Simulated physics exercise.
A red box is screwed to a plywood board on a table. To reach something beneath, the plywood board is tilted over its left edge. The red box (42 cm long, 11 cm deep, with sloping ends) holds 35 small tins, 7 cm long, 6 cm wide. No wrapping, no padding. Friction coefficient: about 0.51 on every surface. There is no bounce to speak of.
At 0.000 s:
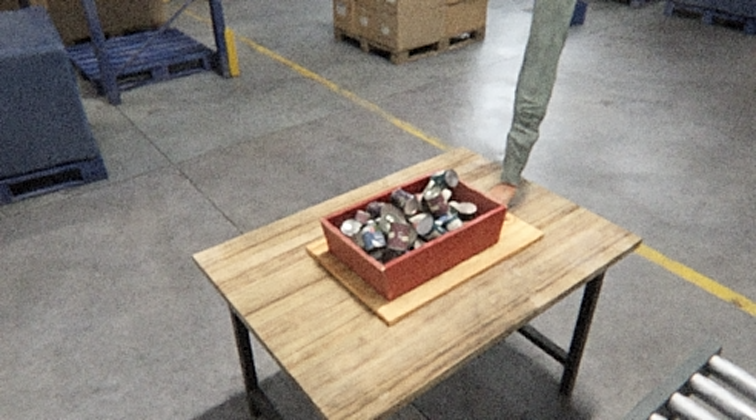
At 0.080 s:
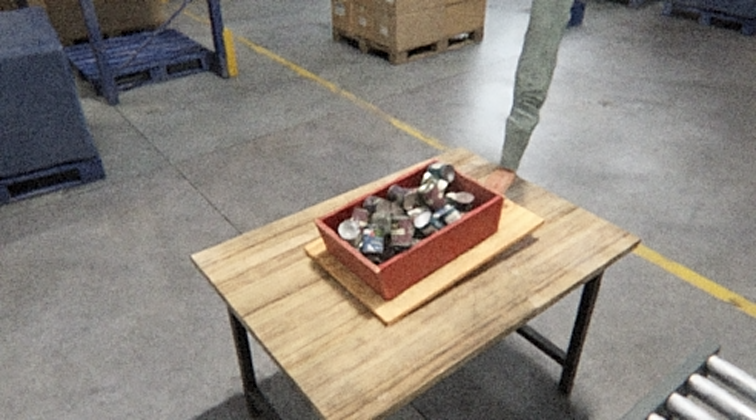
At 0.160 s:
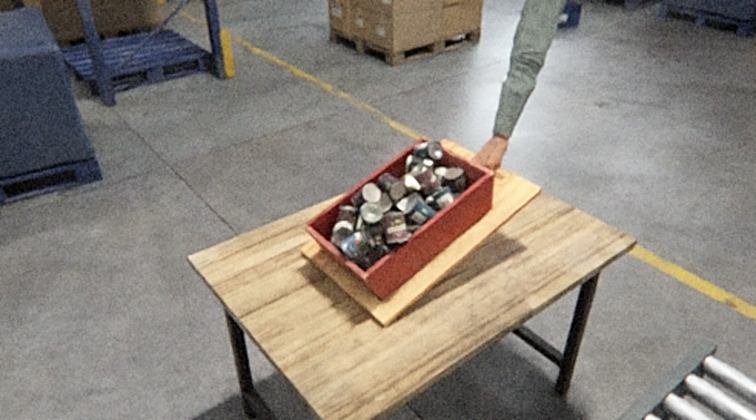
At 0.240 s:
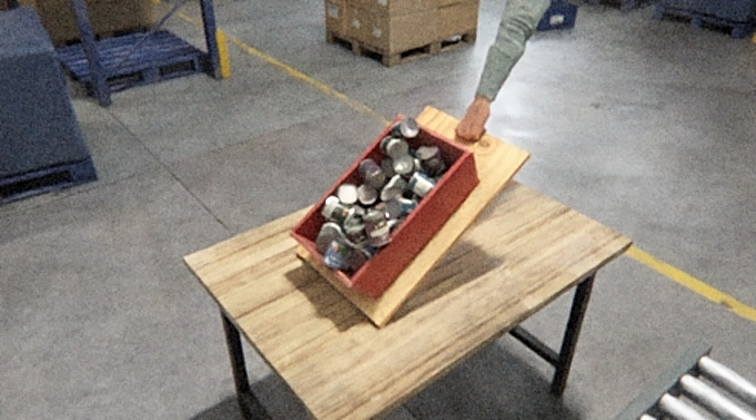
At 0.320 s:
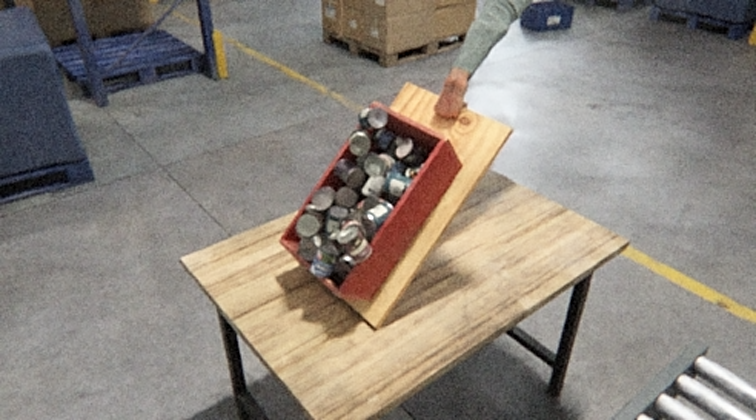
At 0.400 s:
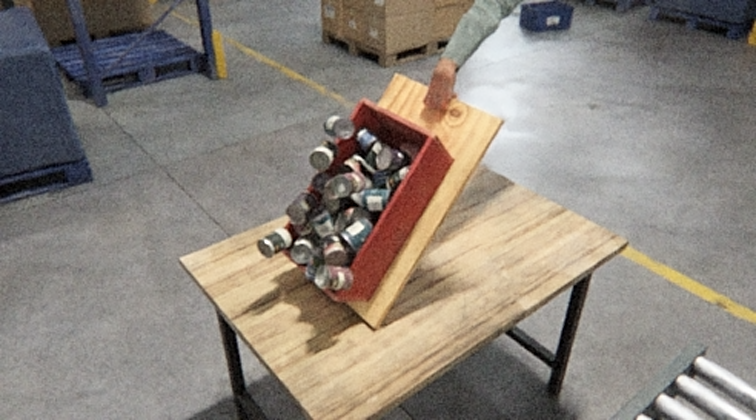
An arm in a grey-green sleeve reaches in from the upper right over a wooden table in a warehouse, seen from above. On the table, a red box full of small tins sits on a plywood board, with blue racking, cartons and rollers around. The hand lifts the board's far right end, tilting board and box steeply leftward while tins shift and bulge past the rim, as the camera pans slightly.
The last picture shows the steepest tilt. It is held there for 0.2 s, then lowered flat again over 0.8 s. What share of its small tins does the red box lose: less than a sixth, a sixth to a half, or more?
The red box loses between a sixth and a half of its small tins.
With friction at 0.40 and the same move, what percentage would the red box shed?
In that case red box 20 per cent.
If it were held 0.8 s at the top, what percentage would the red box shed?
In that case red box 50 per cent.
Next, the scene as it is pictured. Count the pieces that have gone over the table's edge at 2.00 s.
Some 8 pieces.
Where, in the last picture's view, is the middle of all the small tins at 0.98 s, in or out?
At about (344, 253).
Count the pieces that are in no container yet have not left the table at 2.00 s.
Roughly 5.
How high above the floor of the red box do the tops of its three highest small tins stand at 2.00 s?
About 14 cm.
After 0.66 s, tilt 48°; the red box is down by 9 of 35.
After 0.98 s, tilt 26°; the red box is down by 14 of 35.
After 1.42 s, tilt 0°; the red box is down by 14 of 35.
When it is over (at 2.00 s), the red box is down by 14 of 35. Asked share, 14 of 35, 40 per cent.
